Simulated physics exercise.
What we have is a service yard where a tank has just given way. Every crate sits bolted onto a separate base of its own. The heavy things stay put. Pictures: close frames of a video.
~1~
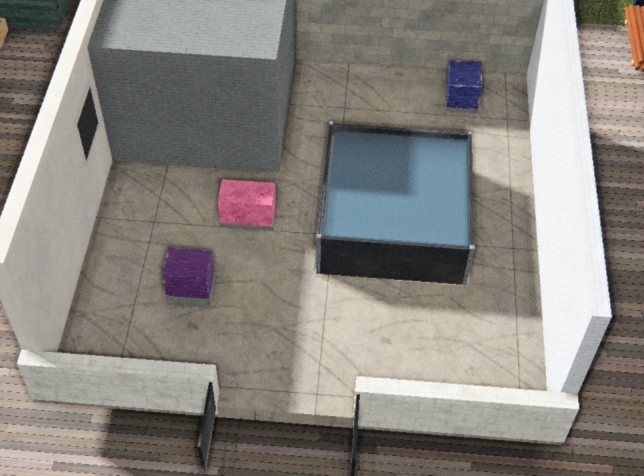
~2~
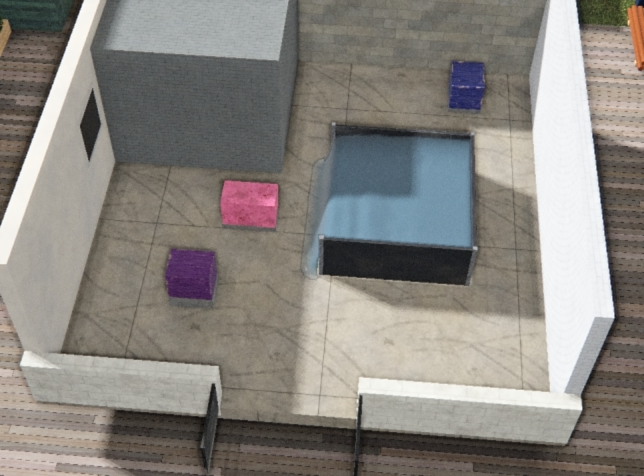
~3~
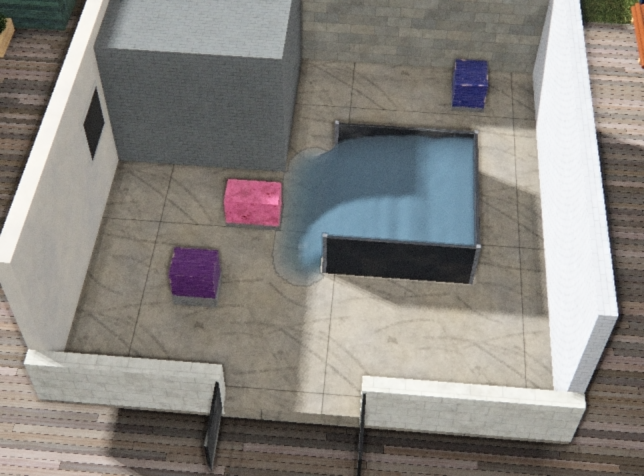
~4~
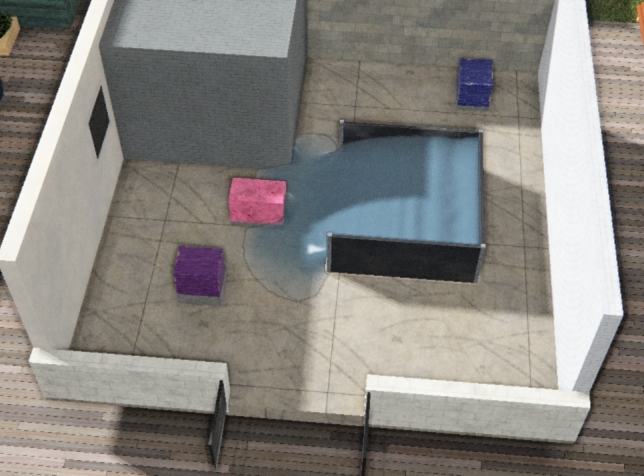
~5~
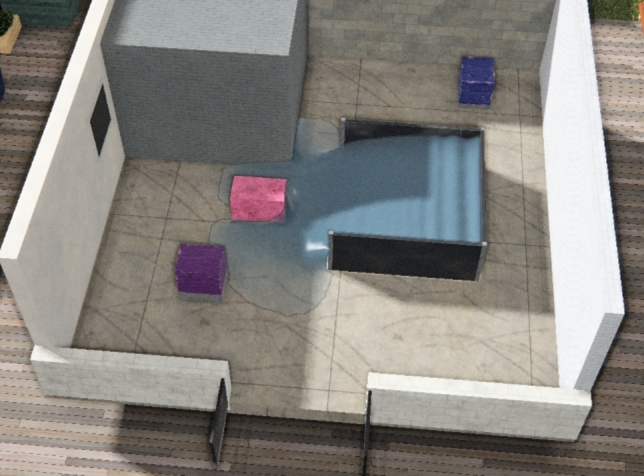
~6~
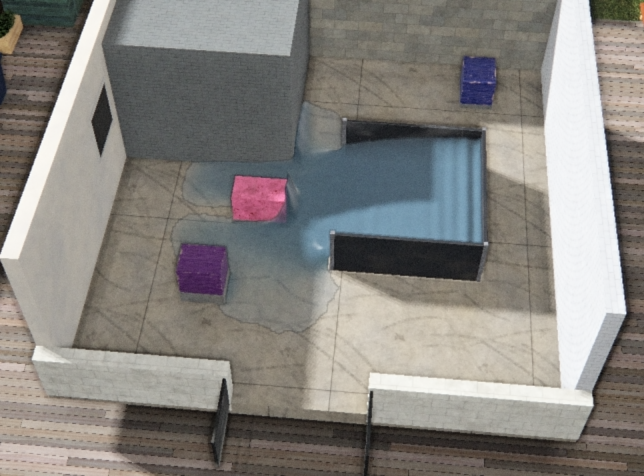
Walled service yard with blue water pouring from the left side of a dark tank, spreading across the floor around a pink block.
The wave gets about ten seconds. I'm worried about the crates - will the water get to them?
The blue crate will be reached by the flood; the pink crate will be reached by the flood; the purple crate will be reached by the flood.
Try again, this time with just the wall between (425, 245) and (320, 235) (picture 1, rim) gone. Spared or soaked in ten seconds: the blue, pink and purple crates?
Here's how it goes: The blue crate is swamped, the pink crate is left untouched, and the purple crate is left untouched.
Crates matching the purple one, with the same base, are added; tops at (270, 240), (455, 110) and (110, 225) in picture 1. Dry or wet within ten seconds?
Result, in sequence: Is inundated, is missed, is inundated.
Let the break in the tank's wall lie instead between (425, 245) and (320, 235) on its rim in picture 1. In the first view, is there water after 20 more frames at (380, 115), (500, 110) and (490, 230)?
In sequence: Untouched, untouched, inundated.
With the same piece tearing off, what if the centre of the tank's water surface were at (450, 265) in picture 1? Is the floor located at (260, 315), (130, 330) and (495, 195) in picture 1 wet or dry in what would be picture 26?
Results in order - swamped, swamped, left untouched.
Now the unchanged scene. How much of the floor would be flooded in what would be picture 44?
I reckon around 95 %.
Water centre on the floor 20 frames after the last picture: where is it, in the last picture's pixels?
That puts it at around (265, 228).
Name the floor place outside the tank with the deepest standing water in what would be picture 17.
It should be roughly at (113, 207).
A moment on, water covers 35 % of the floor; the blue crate not reached, the pink crate water round its plinth, the purple crate water round its plinth.
Next, water covers 50 % of the floor; the blue crate not reached, the pink crate water round its plinth, the purple crate water round its plinth.
Then, water covers 55 % of the floor; the blue crate water round its plinth, the pink crate water round its plinth, the purple crate water round its plinth.
Later, water covers 95 % of the floor; the blue crate water round its plinth, the pink crate water round its plinth, the purple crate water round its plinth.
In the end, water covers 100 % of the floor; the blue crate was topped, the pink crate was topped, the purple crate was topped.
